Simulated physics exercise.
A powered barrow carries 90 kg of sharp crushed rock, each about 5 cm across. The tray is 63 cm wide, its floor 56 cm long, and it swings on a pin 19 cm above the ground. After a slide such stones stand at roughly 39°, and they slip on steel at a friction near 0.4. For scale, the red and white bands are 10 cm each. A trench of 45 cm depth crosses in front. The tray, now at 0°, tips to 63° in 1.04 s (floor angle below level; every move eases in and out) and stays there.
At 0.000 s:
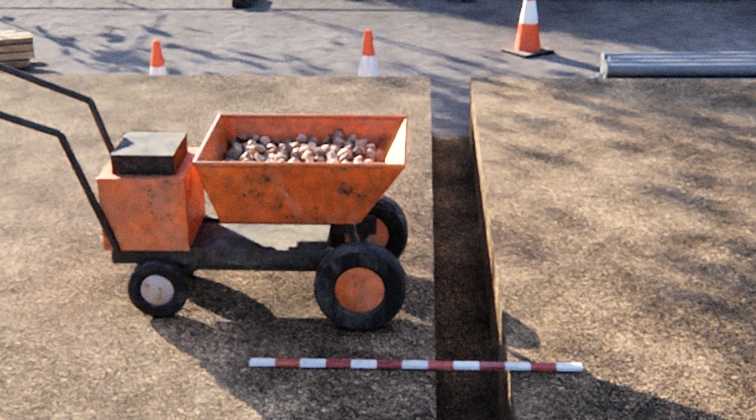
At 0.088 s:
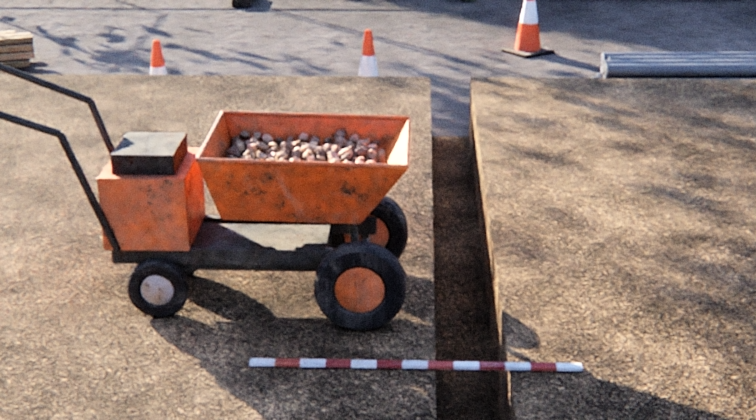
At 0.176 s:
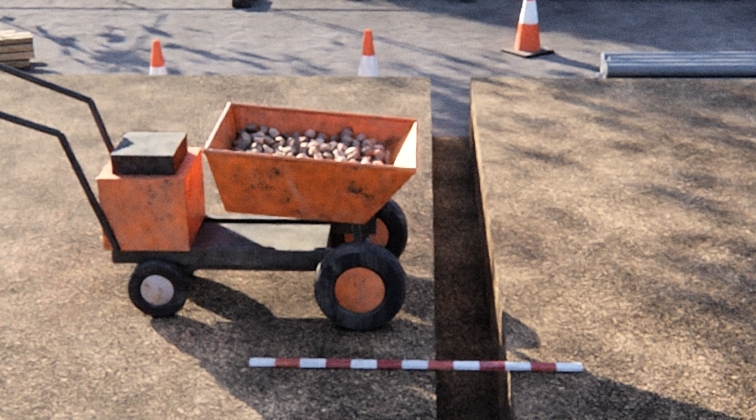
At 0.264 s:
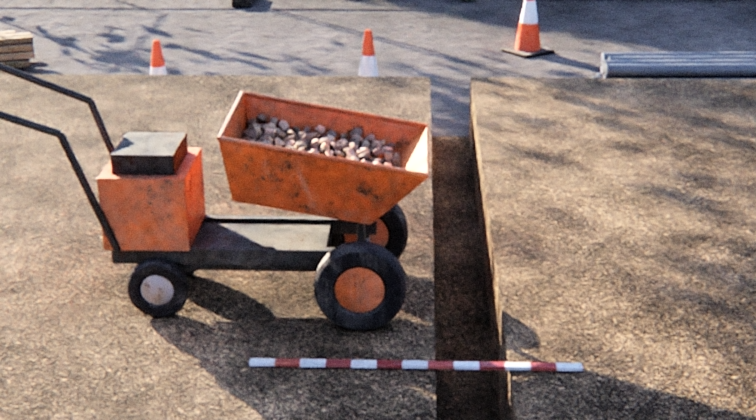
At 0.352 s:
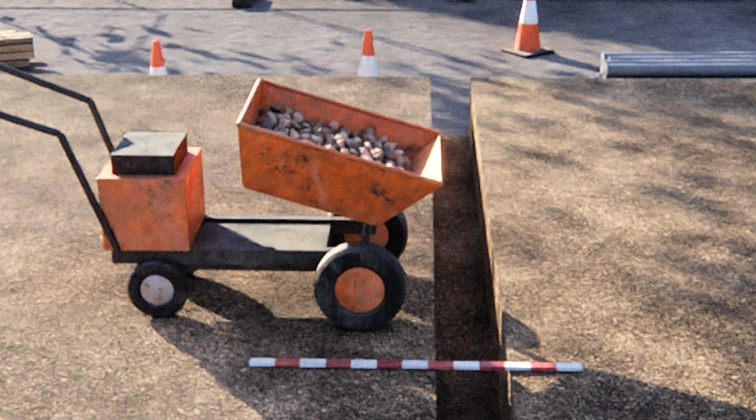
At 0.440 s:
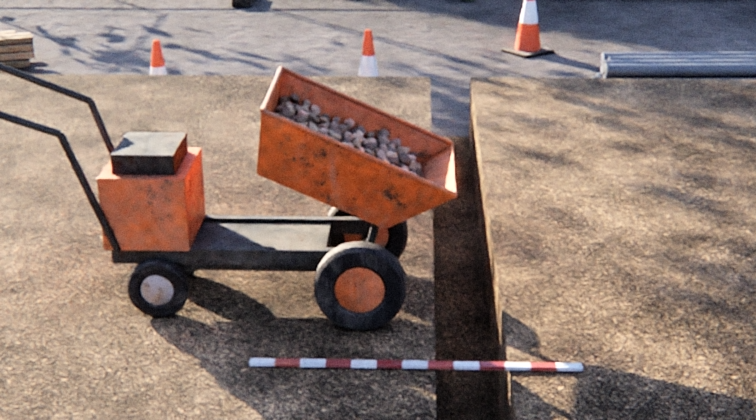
On sunlit ground beside a trench, an orange barrow's stone-filled tray tilts down toward the right.
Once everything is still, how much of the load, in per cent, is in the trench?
Close to 5 in a hundred.
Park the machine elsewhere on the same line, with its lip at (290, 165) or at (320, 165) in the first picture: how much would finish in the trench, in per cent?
First some 20, then 35 per cent.
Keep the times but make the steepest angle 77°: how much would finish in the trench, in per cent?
It would be near 15 per cent.
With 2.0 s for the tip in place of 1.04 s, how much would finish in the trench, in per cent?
Then about 5 per cent.
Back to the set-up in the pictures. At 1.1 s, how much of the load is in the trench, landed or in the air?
About 0 per cent by then.
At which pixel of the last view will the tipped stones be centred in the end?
Their middle is at about (534, 298).
After 0.8 s the floor is at 53°; 100 % in the tray; the foremost stones are at (464, 219).
After 1.1 s the floor is at 63°; 97 % in the tray, 1 % in the trench, 2 % past the trench; the foremost stones are at (524, 262).
After 1.5 s the floor is at 63°; 77 % in the tray, 23 % past the trench; the foremost stones are at (598, 298).
After 3.4 s the floor is at 63°; 62 % in the tray, 5 % in the trench, 33 % past the trench; the foremost stones are at (629, 295).
